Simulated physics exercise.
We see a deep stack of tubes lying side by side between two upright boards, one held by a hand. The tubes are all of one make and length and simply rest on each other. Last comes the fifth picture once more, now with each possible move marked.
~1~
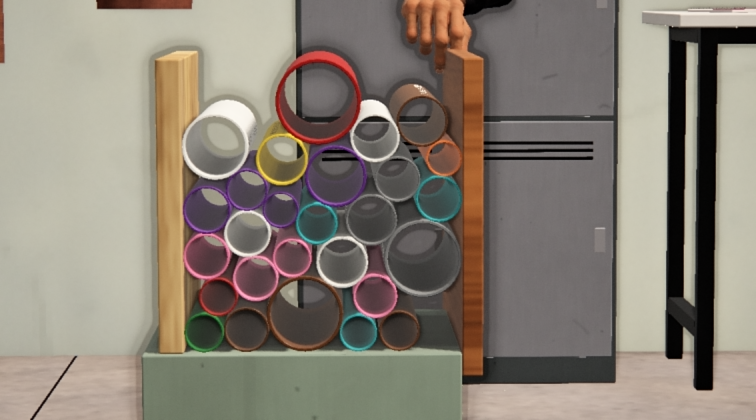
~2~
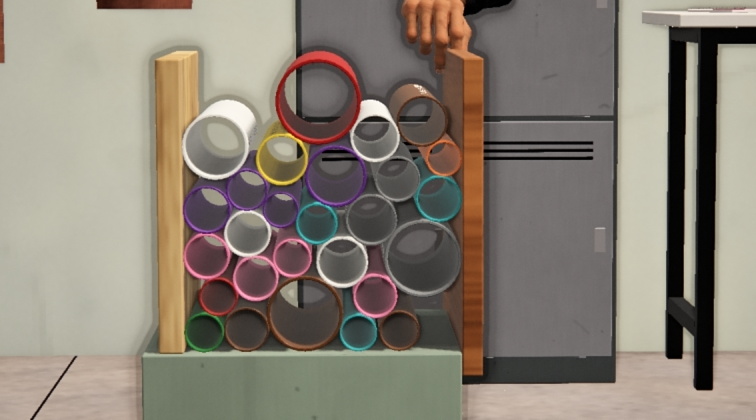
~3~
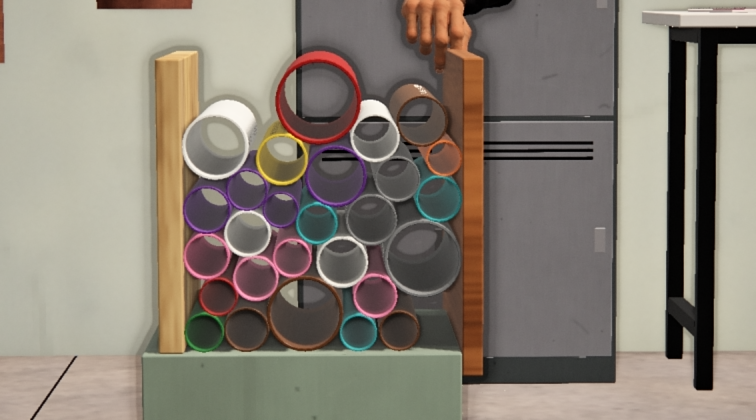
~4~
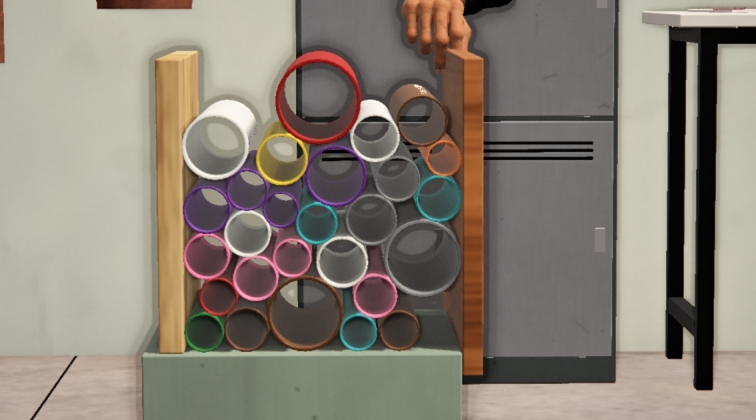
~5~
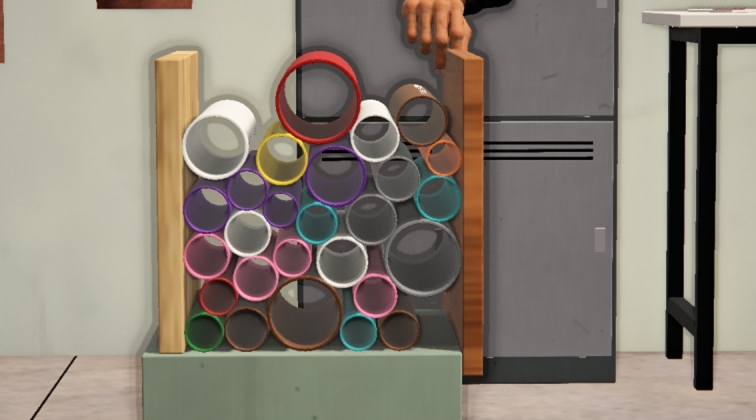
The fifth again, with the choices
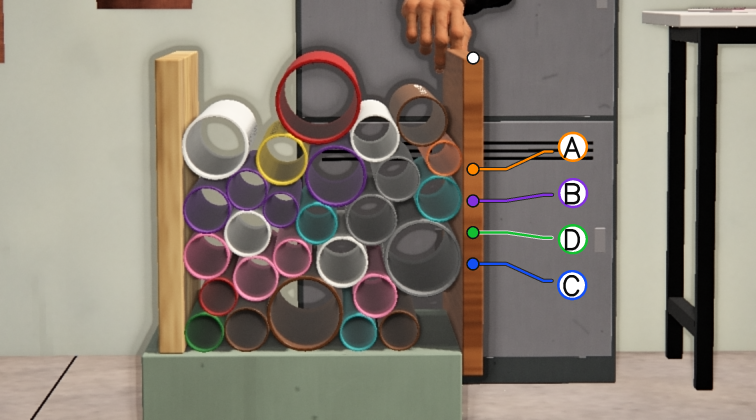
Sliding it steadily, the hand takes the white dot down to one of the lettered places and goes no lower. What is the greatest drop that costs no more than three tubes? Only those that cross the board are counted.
The answer is mark D.
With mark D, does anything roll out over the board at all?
Yes.
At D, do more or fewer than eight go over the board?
It loses fewer than eight.
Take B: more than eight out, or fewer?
It loses fewer than eight.
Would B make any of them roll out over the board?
Yes.
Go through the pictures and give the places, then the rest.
The first frame shows a white tube (342, 262); a purple tube (207, 210); a grey tube (397, 179).
The second frame shows a grey tube (397, 179); a brown tube (422, 121).
The third frame shows side board (461, 200); a green tube (204, 332).
The fourth frame shows a pink tube (375, 296); a white tube (342, 262).
The fifth frame shows a purple tube (207, 210); a grey tube (397, 179); a brown tube (422, 121).
On the marked copy, A at (473, 170); B at (473, 201); C at (473, 264); D at (473, 233); the white dot at (473, 58).
Following D. Soon after the start, top of the board (462, 136).
Later, top of the board (462, 223).
In the end, top of the board (462, 232), three out over the board.
As for the rest, A one out over the board; B one out over the board; C more than three out over the board.
